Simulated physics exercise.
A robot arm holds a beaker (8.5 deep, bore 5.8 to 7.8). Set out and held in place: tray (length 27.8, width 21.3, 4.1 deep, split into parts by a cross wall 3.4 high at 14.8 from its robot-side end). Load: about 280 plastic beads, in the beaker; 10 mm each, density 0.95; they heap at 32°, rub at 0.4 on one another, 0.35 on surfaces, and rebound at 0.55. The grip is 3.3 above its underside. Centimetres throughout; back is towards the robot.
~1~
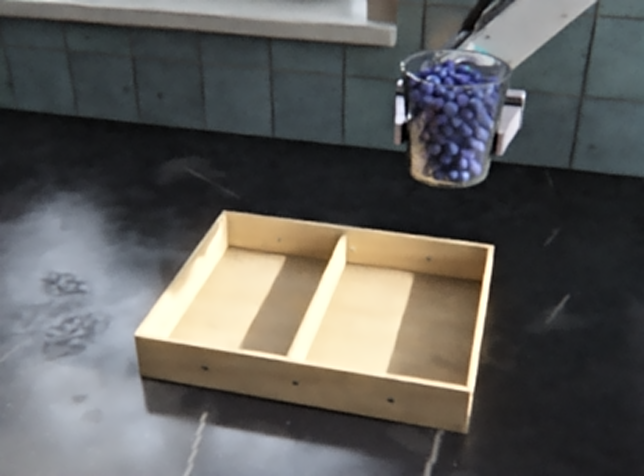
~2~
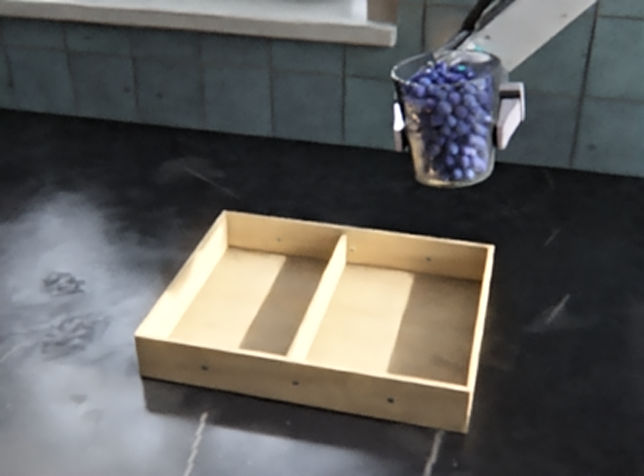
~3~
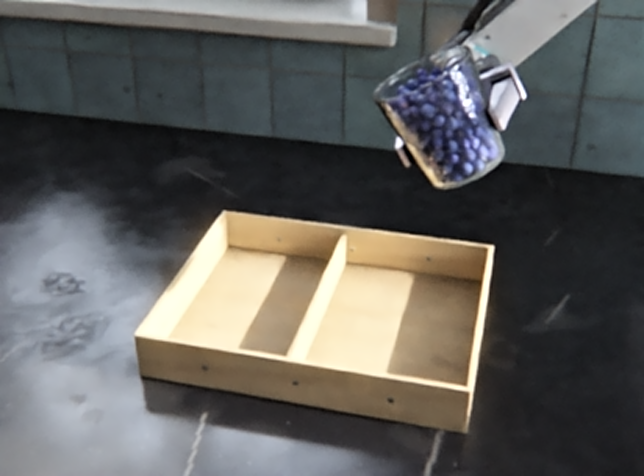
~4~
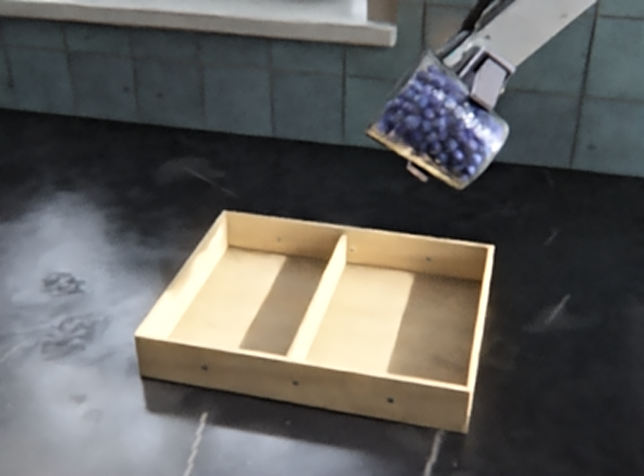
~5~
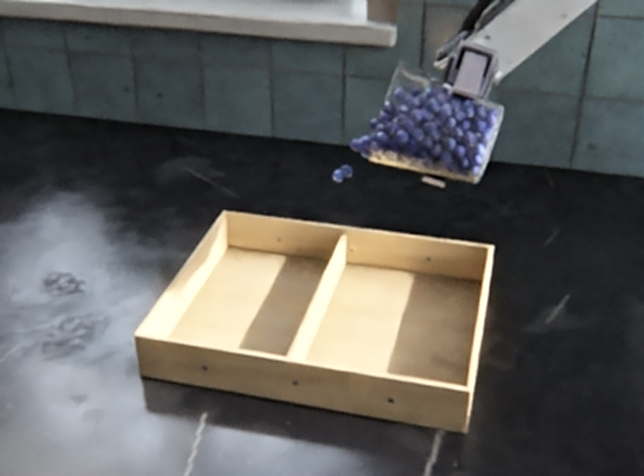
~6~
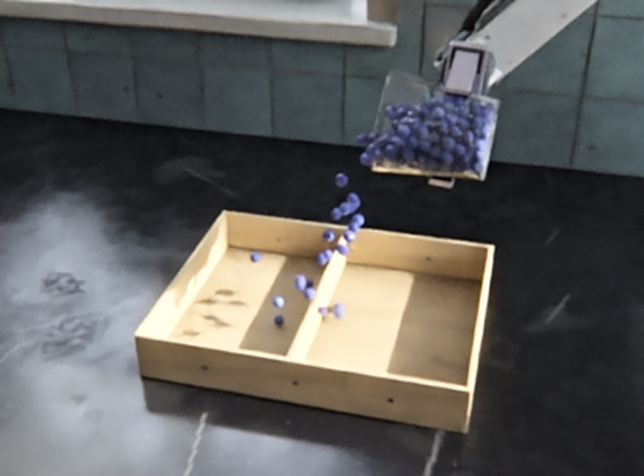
At first, a robot arm holds a clear beaker of blue beads upright above a shallow wooden tray divided into two parts. The arm tilts the beaker leftward until it lies nearly on its side, and a few beads slip out, followed by a scattered stream dropping into both parts around the divider.
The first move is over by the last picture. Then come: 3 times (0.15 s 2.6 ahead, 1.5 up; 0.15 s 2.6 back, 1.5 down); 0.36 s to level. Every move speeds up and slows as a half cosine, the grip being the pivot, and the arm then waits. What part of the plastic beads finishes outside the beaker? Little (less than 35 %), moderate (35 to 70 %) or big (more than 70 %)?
Share outside the beaker: Big (more than 70 %).
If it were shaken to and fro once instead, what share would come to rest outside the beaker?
It would be near 55 per cent.
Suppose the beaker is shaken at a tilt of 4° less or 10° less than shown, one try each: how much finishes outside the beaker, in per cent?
Some 75 and 60 per cent.
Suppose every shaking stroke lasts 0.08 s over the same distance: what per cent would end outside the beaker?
In that case some 100 per cent.
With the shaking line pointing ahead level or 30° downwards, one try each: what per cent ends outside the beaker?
Some 85 and 75 per cent.
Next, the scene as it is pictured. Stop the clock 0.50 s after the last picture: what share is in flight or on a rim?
Roughly 4 per cent.
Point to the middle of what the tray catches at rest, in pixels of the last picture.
At about (287, 313).
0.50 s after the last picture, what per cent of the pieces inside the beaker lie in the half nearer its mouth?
Some 75 per cent.
Then, 0.50 s after the last picture, tilted 85° forward, highest piece 22 above the table; 118 in the beaker, 97 in the far-side part, 50 in the robot-side part, 11 in flight or on a rim.
Then, 1.01 s after the last picture, tilted 67° forward, highest piece 21 above the table; 142 in the far-side part, 92 in the robot-side part, 38 in the beaker, 4 in flight or on a rim.
Then, 1.46 s after the last picture, level, highest piece 20 above the table; 143 in the far-side part, 95 in the robot-side part, 38 in the beaker.
Then, 2.51 s after the last picture, level, highest piece 20 above the table; 143 in the far-side part, 95 in the robot-side part, 38 in the beaker.
Final count, 143 in the far-side part, 95 in the robot-side part, 38 in the beaker. That is 86 % outside the beaker.
